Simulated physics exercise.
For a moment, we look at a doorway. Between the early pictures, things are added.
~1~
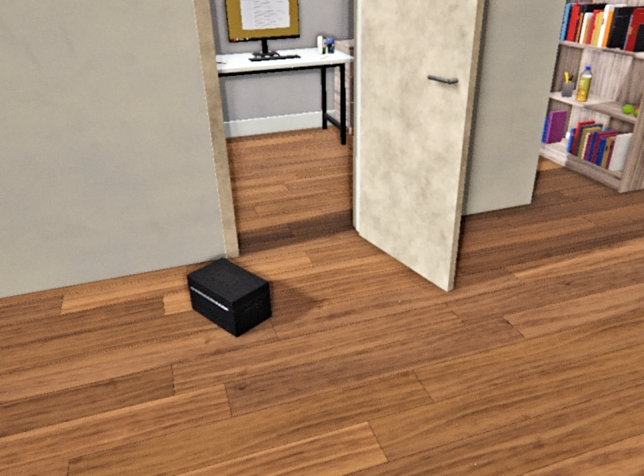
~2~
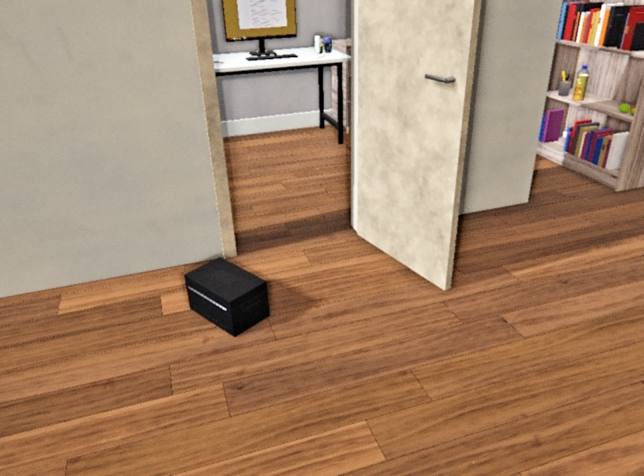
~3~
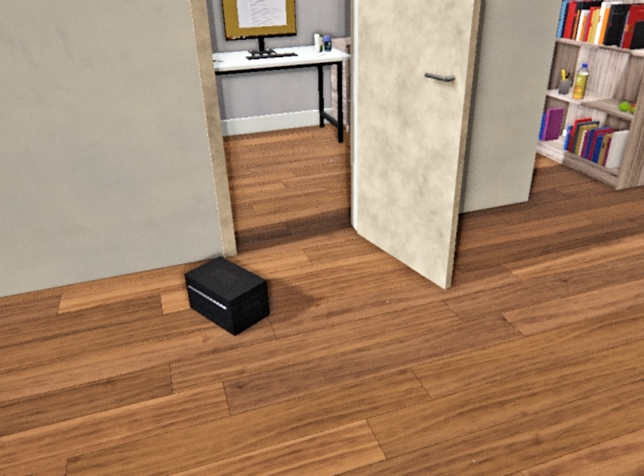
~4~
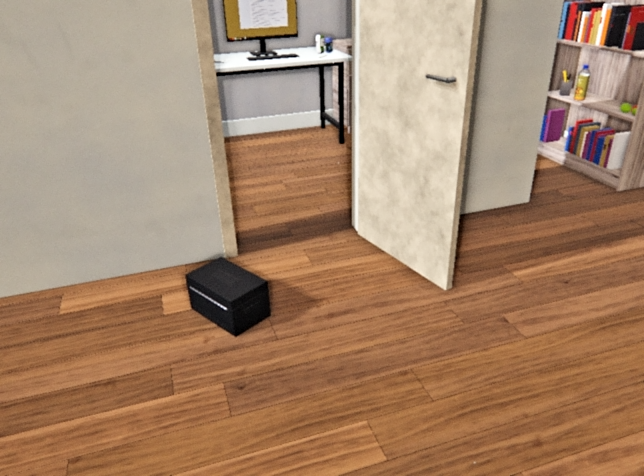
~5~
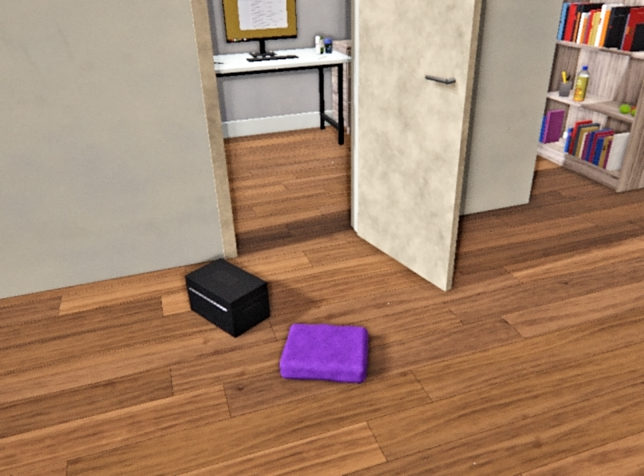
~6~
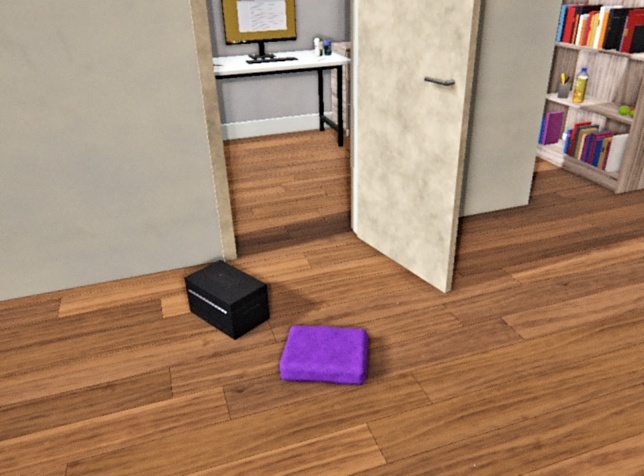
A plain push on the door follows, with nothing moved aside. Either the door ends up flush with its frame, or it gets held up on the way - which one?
The door meets its frame.
Then, 0.80 s on from there, door 66° open.
Then, 1.30 s on from there, door 28° open.
In the end, door 0° open; both unmoved. At the end, from the last picture's camera, purple cushion near (326, 353).
